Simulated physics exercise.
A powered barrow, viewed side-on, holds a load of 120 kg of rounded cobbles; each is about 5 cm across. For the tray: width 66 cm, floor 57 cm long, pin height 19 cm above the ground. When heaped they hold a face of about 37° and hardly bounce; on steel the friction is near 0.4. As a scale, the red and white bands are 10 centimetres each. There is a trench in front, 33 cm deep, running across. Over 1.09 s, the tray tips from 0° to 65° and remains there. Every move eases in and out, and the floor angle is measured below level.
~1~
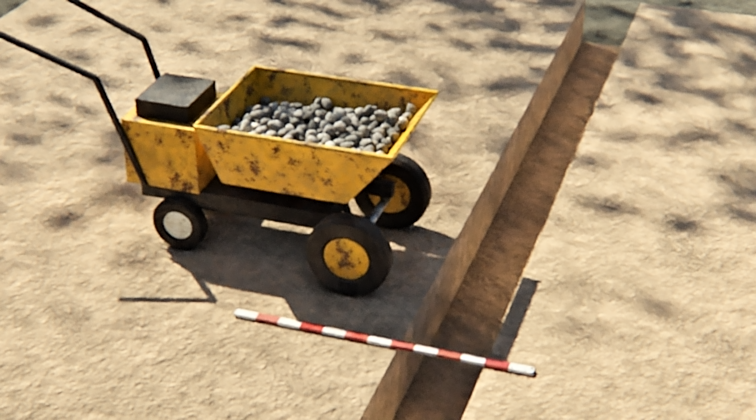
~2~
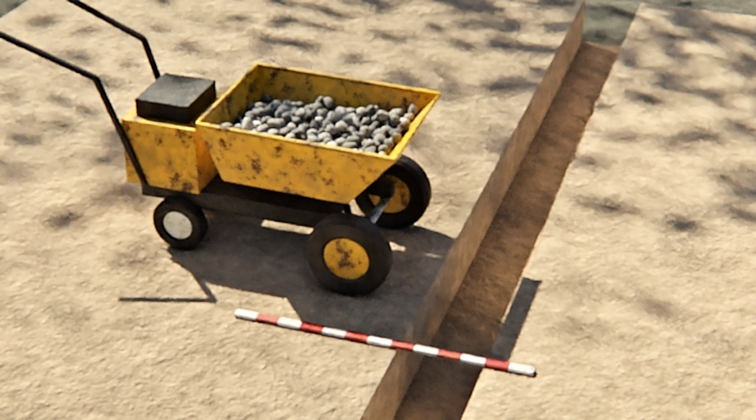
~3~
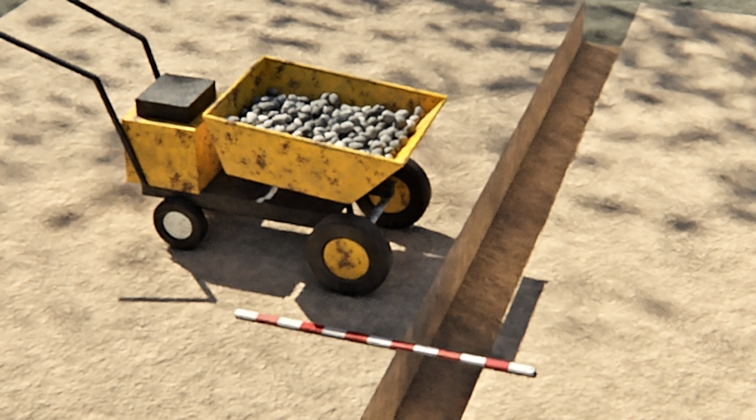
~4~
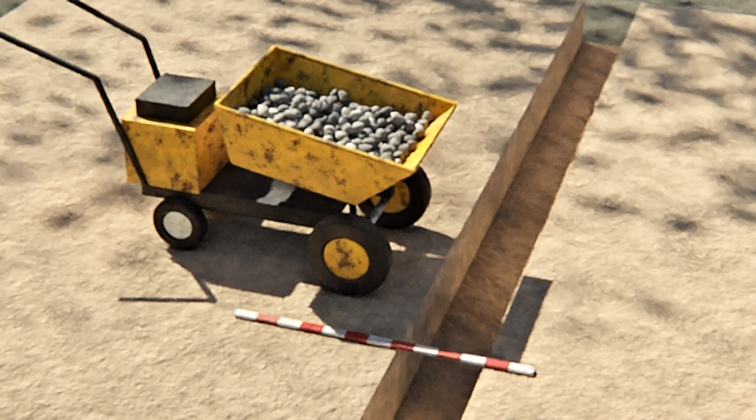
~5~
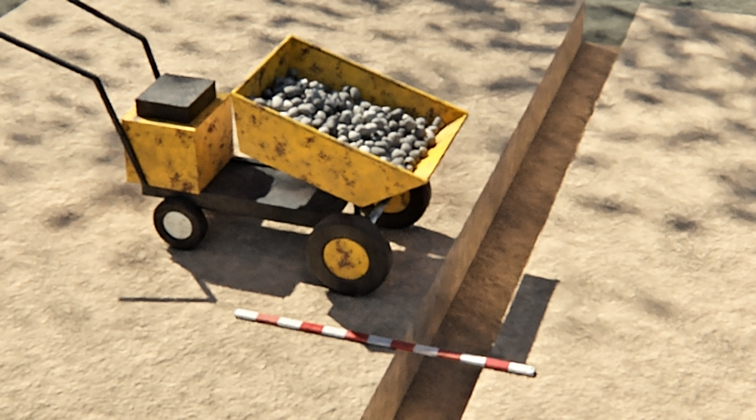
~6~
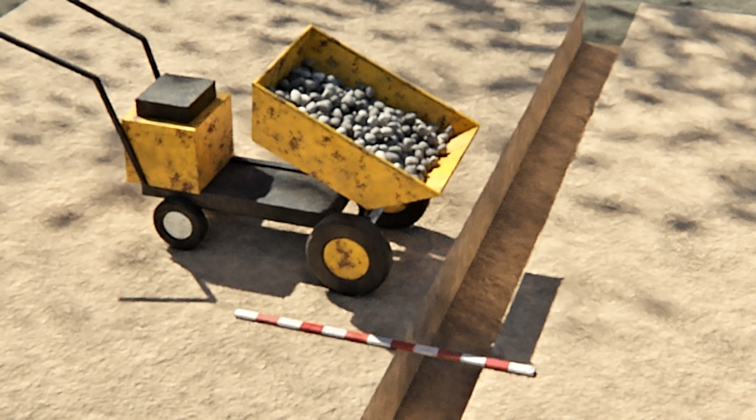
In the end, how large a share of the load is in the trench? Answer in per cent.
A share of roughly 52 %.
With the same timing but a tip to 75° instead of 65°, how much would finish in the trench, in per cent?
Share in trench: Approx. 45%.
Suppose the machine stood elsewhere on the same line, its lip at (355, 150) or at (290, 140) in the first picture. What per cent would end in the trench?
Estimates: 90 % then 65 %.
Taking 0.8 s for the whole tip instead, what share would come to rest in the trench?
Near 45 per cent.
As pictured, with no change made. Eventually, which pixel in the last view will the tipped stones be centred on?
(512, 315).
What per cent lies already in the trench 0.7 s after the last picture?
Around 5 per cent of it.
Then, 0.4 s after the last picture the floor is at 55°, 100 % in the tray; the foremost stones are at (468, 217).
Then, 0.7 s after the last picture the floor is at 65°, 78 % in the tray, 7 % in the trench, 15 % past the trench; the foremost stones are at (556, 295).
Then, 1.1 s after the last picture the floor is at 65°, 38 % in the tray, 16 % in the trench, 46 % past the trench; the foremost stones are at (663, 307).
Then, 3.0 s after the last picture the floor is at 65°, 0 % in the tray, 52 % in the trench, 48 % past the trench; the foremost stones are at (751, 328).
